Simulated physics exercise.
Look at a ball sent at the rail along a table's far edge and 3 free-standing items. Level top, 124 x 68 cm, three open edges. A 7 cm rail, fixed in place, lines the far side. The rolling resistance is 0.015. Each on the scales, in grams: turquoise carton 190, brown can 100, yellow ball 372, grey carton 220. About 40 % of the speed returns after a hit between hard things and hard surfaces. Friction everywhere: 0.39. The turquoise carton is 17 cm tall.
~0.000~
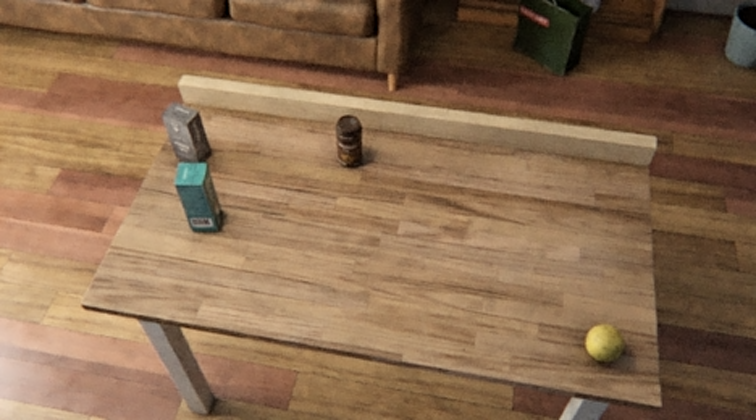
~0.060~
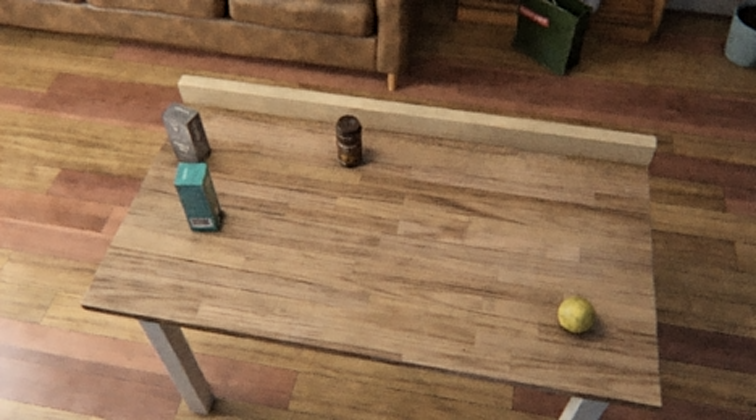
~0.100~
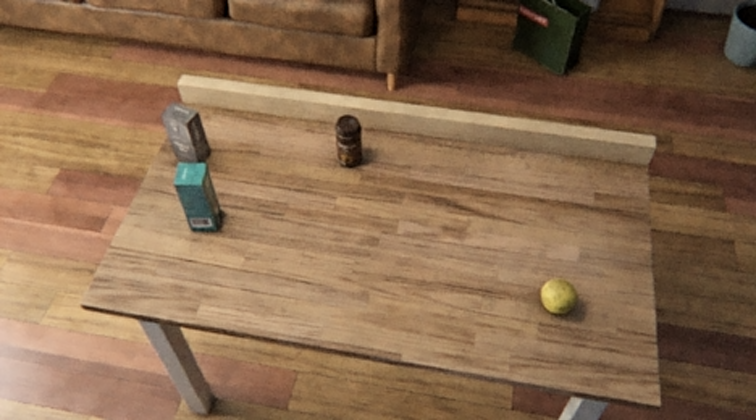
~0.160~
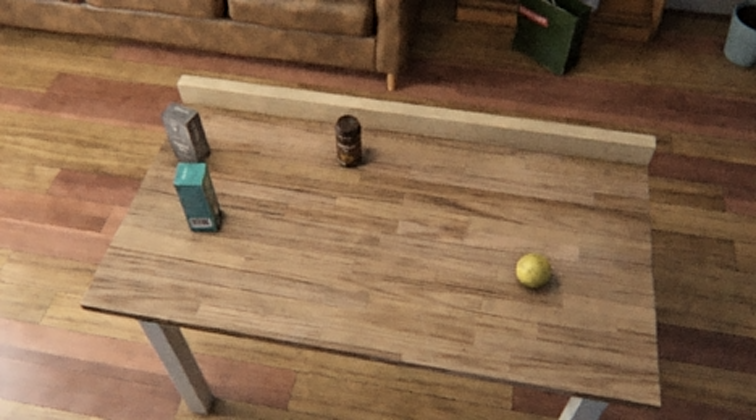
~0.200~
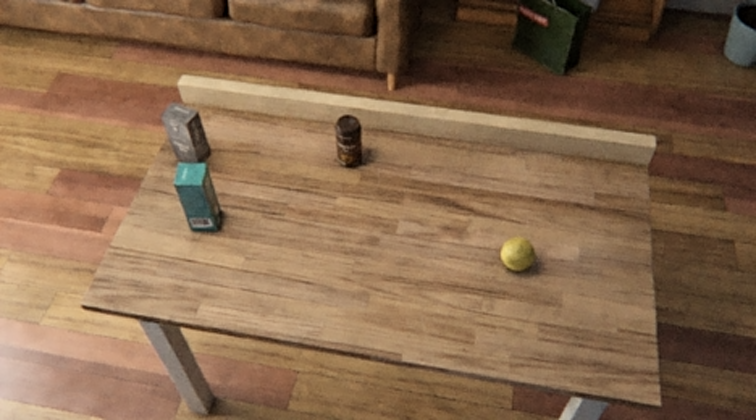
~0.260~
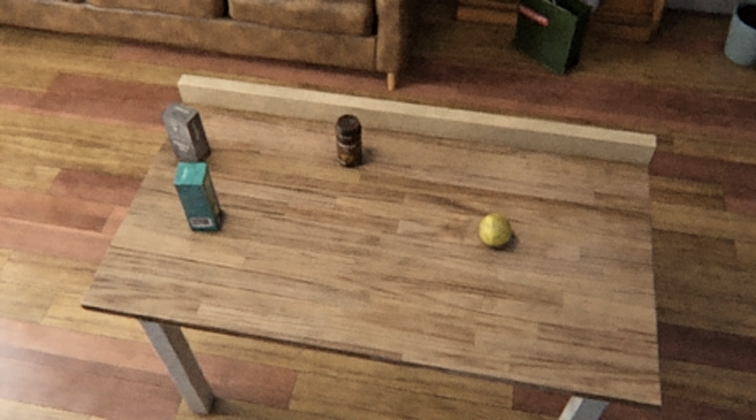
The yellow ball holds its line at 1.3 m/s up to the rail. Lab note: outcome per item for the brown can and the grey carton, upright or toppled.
Outcome: Brown can toppled; grey carton upright.
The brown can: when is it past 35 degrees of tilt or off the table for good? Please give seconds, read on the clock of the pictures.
That comes at close to 0.8 seconds.
After 0.66 s, yellow ball near (369, 136).
After 1.16 s, yellow ball near (268, 129); brown can on its side near (296, 183).
After 1.96 s, yellow ball near (149, 171); brown can on its side near (296, 183).
By the end (2.3 s), tipped over on the table, brown can; the other 2 in place, give or take 4 cm. Seen from the same camera at the end, brown can near (296, 183), grey carton near (187, 135).
